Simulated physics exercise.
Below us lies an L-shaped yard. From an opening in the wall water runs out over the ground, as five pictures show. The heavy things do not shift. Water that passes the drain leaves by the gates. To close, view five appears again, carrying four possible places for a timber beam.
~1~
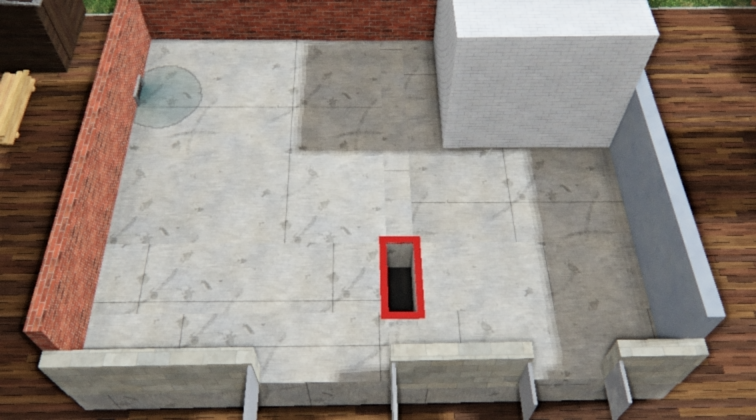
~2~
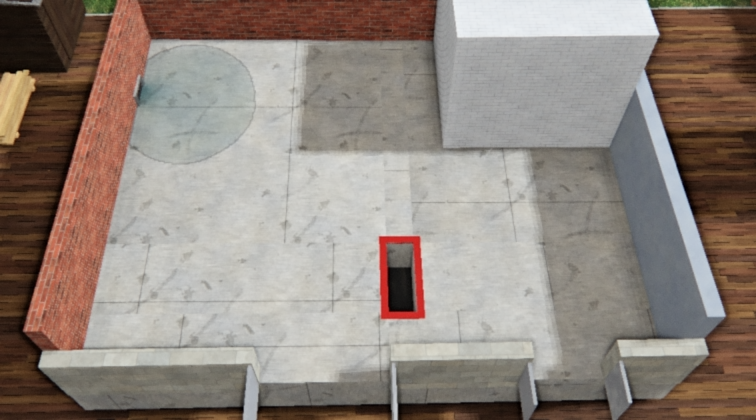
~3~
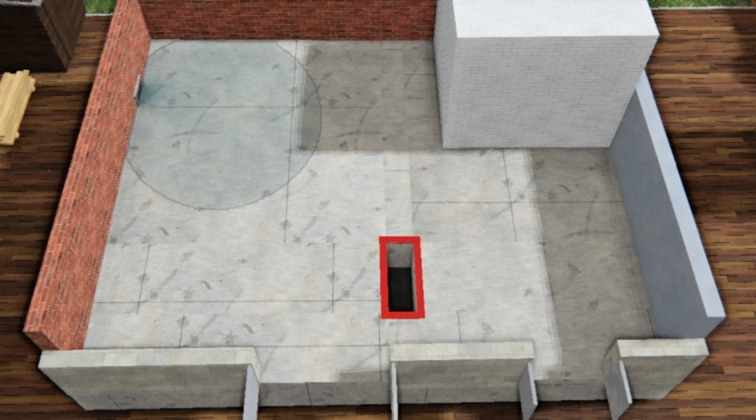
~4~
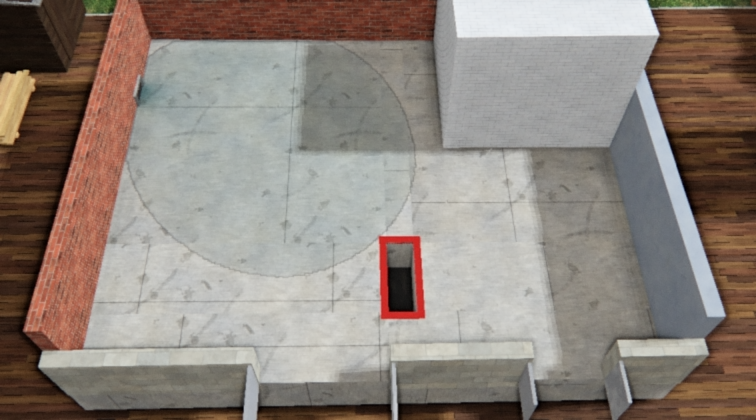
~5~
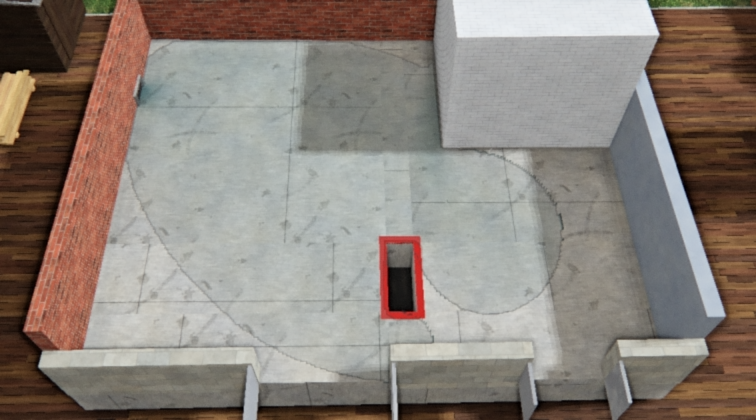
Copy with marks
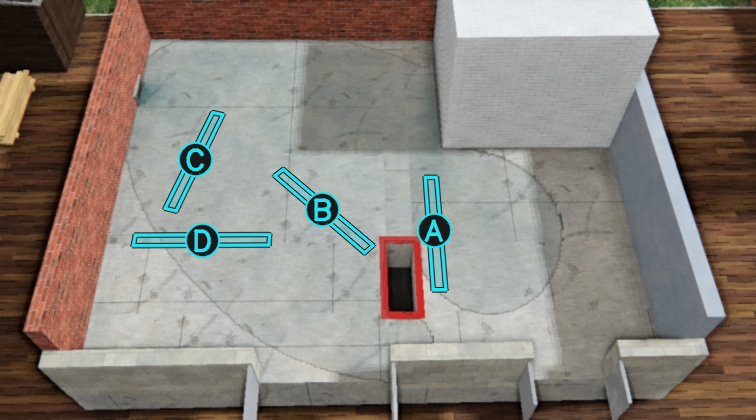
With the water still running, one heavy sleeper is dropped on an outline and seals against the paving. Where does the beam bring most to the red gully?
Go for A.
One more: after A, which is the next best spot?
Here it is spot D.
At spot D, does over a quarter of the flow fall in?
Yes, it does.
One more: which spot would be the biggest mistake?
The answer is C.
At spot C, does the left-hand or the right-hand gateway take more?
The right one.
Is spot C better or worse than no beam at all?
It is worse.
On the marked copy, A from (439, 289) to (430, 177); B from (278, 172) to (368, 249); C from (170, 209) to (217, 113); D from (134, 240) to (269, 239).
Choosing A, about 51 % of the stream goes into the red gully, about 48 % out by the gates.
Choosing B, about 21 % of the stream goes into the red gully, about 77 % out by the gates.
Choosing C, about 10 % of the stream goes into the red gully, about 88 % out by the gates.
Choosing D, about 33 % of the stream goes into the red gully, about 66 % out by the gates.
